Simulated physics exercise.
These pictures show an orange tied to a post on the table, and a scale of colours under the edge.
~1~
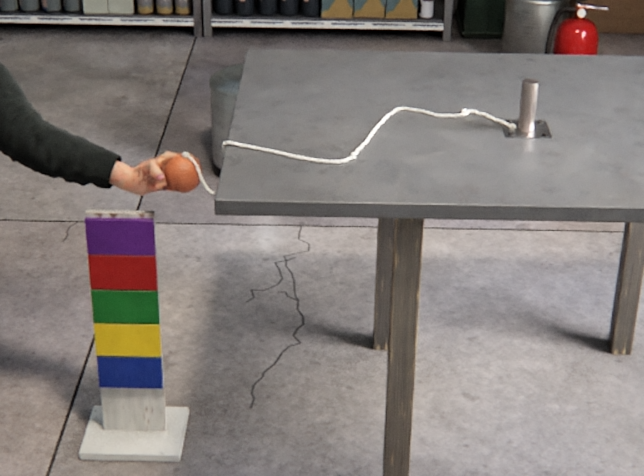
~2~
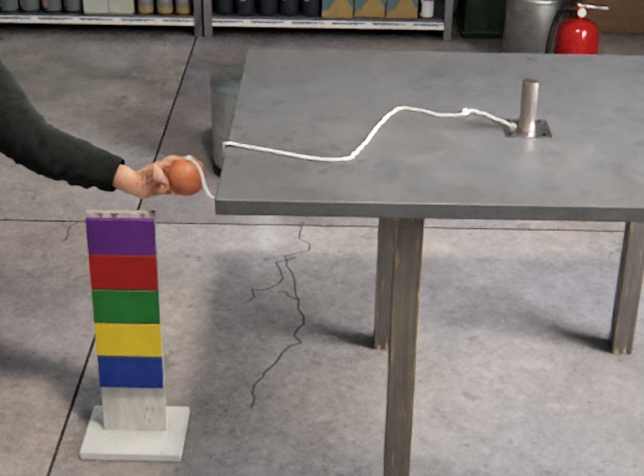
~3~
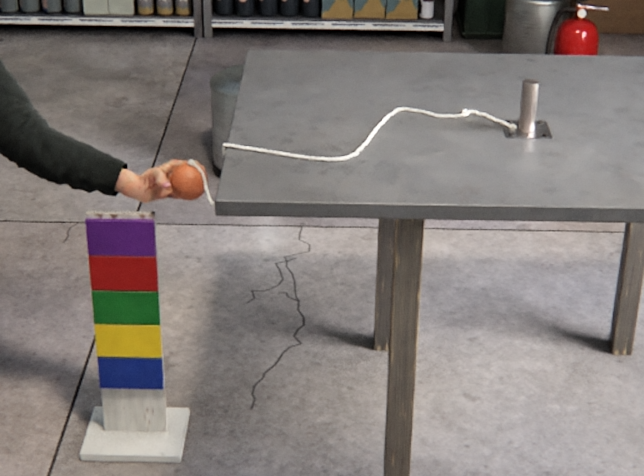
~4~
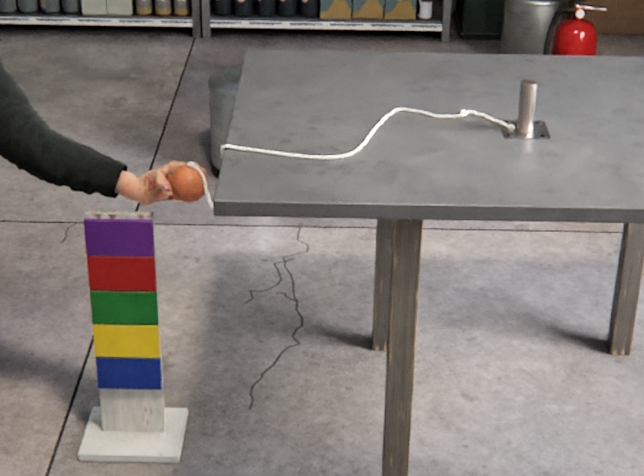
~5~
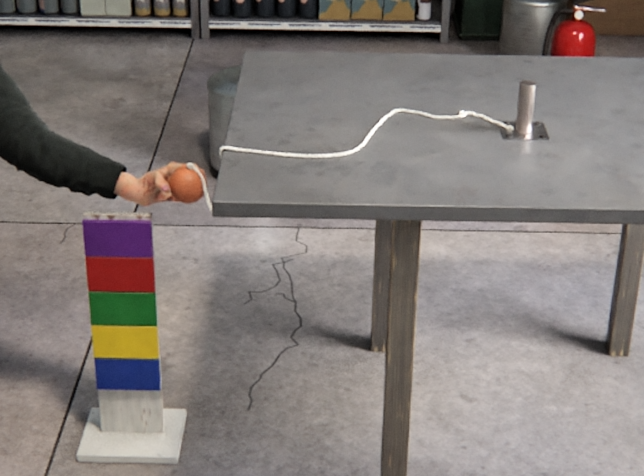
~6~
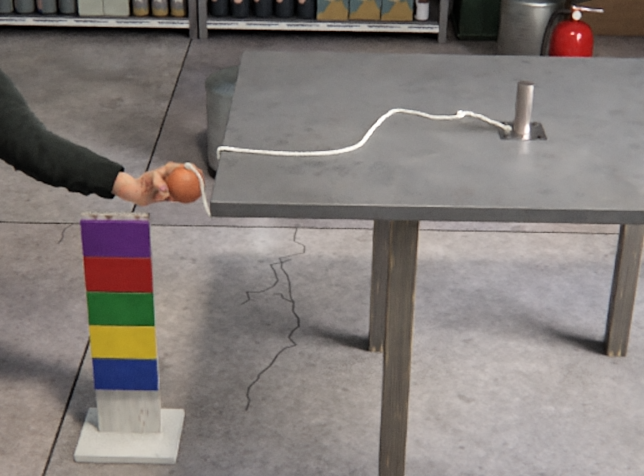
In a workshop, a hand at the left holds an orange ball tied by a white cord to a post on a grey table, beside a colour-banded upright; the hand shifts slightly right, then stays nearly still.
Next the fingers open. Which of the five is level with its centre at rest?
Its middle rests at the blue band.
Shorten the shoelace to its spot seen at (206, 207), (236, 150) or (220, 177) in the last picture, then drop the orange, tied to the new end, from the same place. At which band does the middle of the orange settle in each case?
One after the other, yellow; purple; red.
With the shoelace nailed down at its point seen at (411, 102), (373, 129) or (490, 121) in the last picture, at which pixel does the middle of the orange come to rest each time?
Try by try, around (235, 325), (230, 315) and (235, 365).
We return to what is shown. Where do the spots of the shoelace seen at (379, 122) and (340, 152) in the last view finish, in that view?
The first at (312, 125), the second at (226, 130).
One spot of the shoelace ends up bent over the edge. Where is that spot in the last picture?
Near (340, 152).
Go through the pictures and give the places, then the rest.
In the first picture, orange (183, 173); purple (120, 238); red (123, 274); green (125, 307); yellow (127, 341); blue (130, 373).
In the second picture, orange (187, 177); shoelace through (479, 114) (409, 109) (369, 138) (302, 157) (225, 163).
In the third picture, orange (189, 181).
In the fourth picture, orange (189, 183); shoelace through (477, 115) (408, 110) (368, 139) (289, 155) (223, 178).
In the fifth picture, orange (188, 184).
In the sixth picture, orange (186, 184); shoelace through (474, 116) (404, 111) (364, 140) (274, 153) (219, 191).
A little later, orange near (192, 328); level with yellow.
Next, orange near (248, 369); level with blue.
Later still, orange near (234, 371); level with blue.
When it is over, orange near (233, 371); level with blue. The blue one.
